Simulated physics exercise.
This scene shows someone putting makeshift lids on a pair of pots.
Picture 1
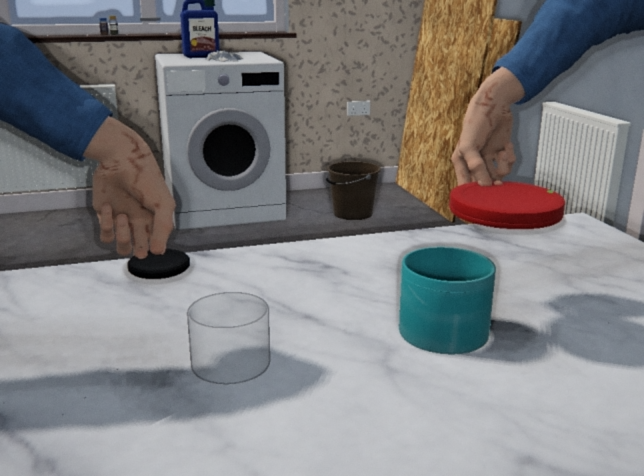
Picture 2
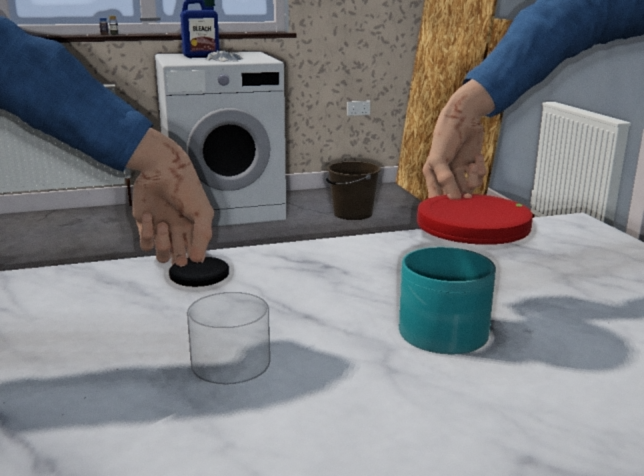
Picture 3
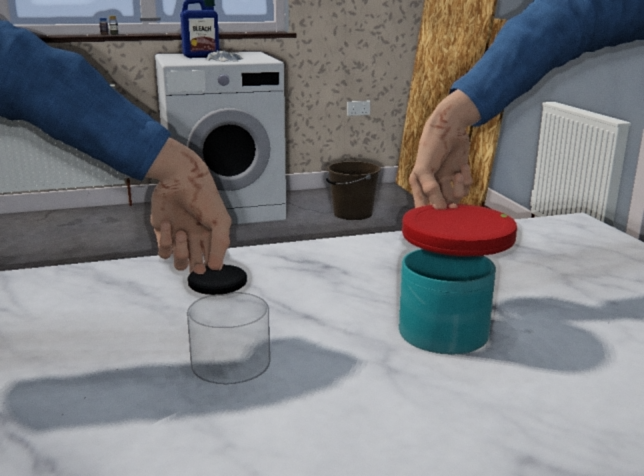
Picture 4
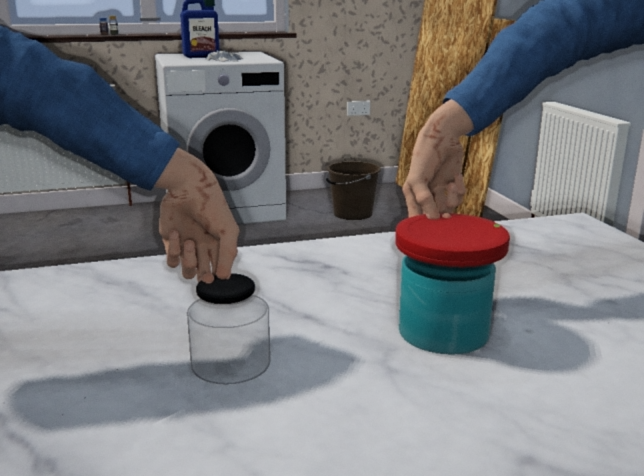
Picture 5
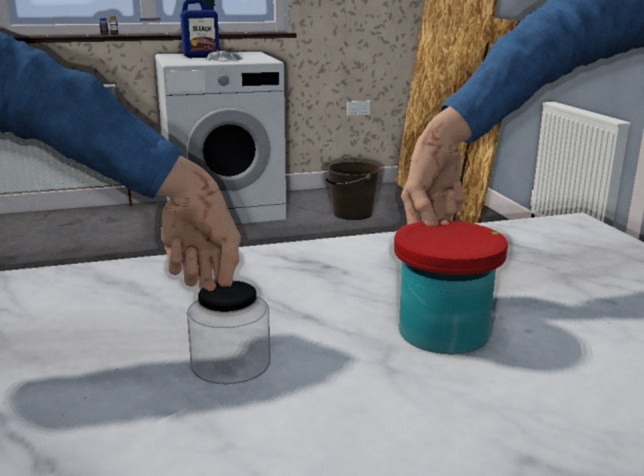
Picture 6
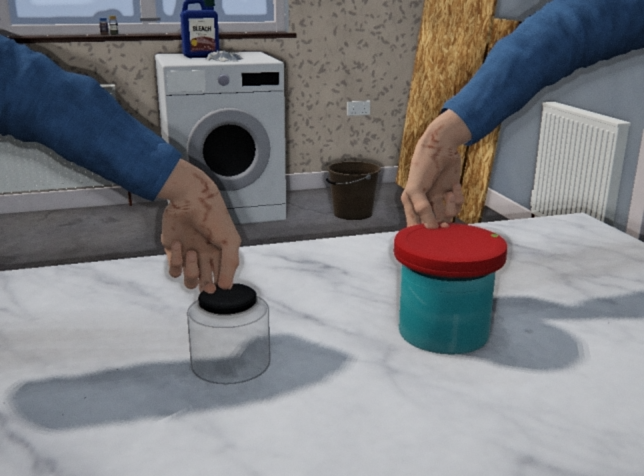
In a room with a washing machine by the wall, two hands hold a small black lid and a wide red lid near a clear glass and a teal cup on a marble surface. The hands carry the lids inward above the pots, then lower them onto the tops, fingers still touching them.
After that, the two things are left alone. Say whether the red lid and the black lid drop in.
At the end, the red lid stays up. The black lid passes through.
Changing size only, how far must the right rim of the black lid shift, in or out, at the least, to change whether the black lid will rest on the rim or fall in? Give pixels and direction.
8 pixels to the right.
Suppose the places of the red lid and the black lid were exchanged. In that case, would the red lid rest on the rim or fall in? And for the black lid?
Looking at both, the red lid remains on top and the black lid ends up in.
Then, 0.12 s past the last view, red lid moving near (449, 255); black lid travelled a little near (229, 320).
Finally, the red lid works as a lid, near (449, 255); the black lid slips past the rim, near (231, 355).
